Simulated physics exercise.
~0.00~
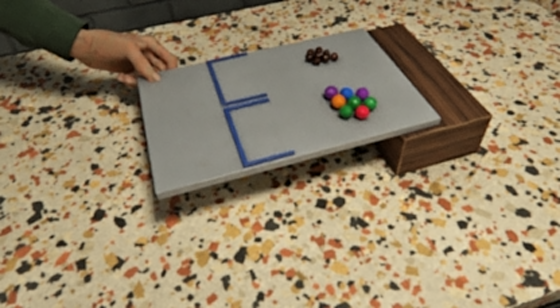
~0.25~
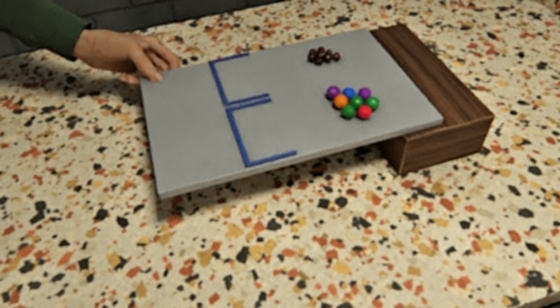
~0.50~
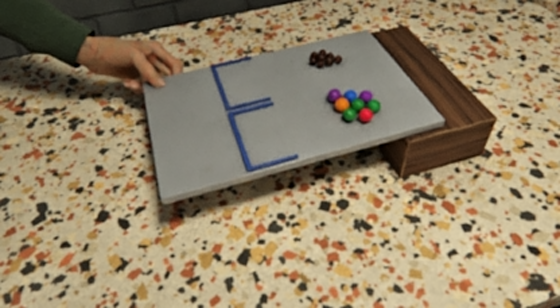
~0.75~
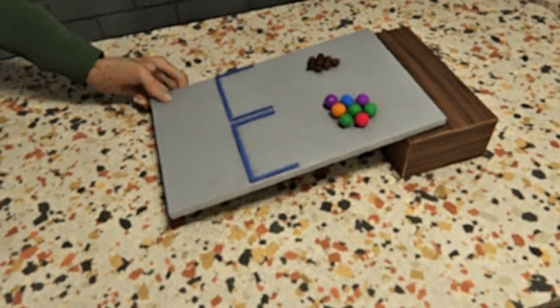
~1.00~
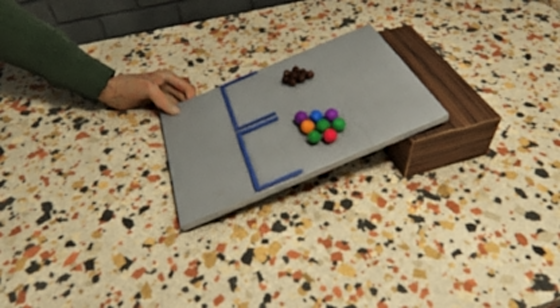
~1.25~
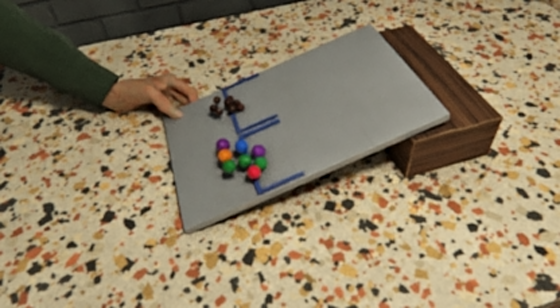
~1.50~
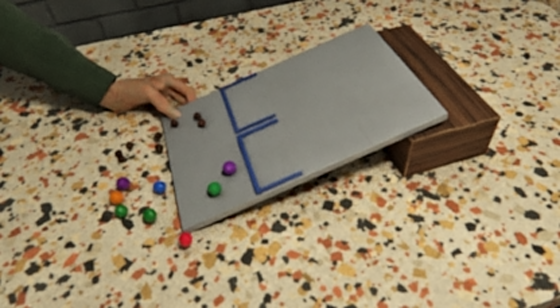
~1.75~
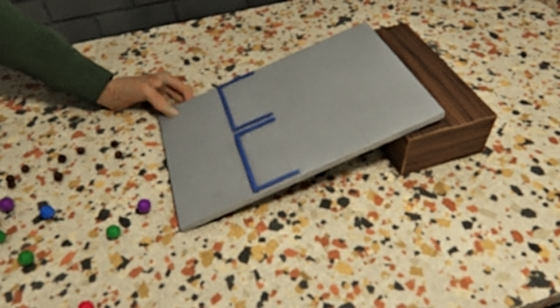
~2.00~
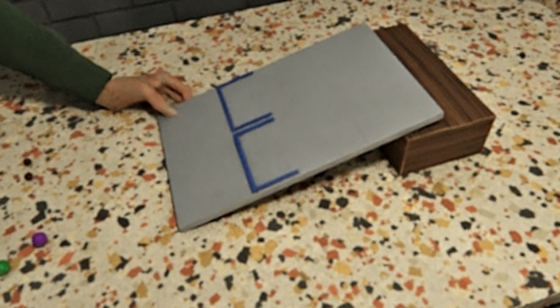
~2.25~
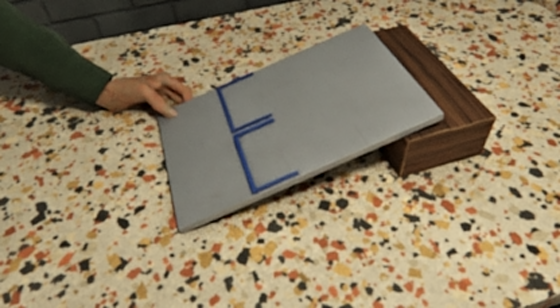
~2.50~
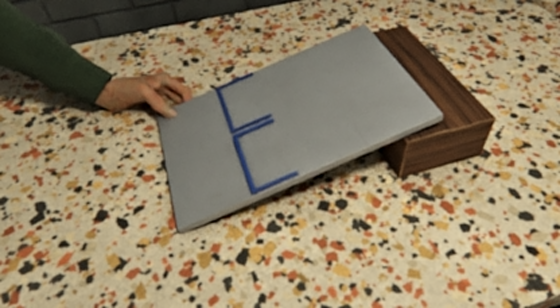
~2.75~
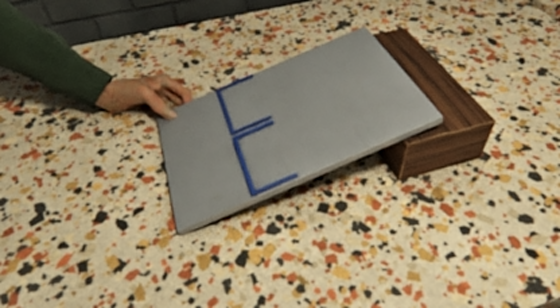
In the video, a hand lowers the left end of a gray board propped on a wooden block, and colorful balls and small dark pieces slide left past the blue bars, spill across the speckled counter and leave view, while the board stays tilted in the hand.
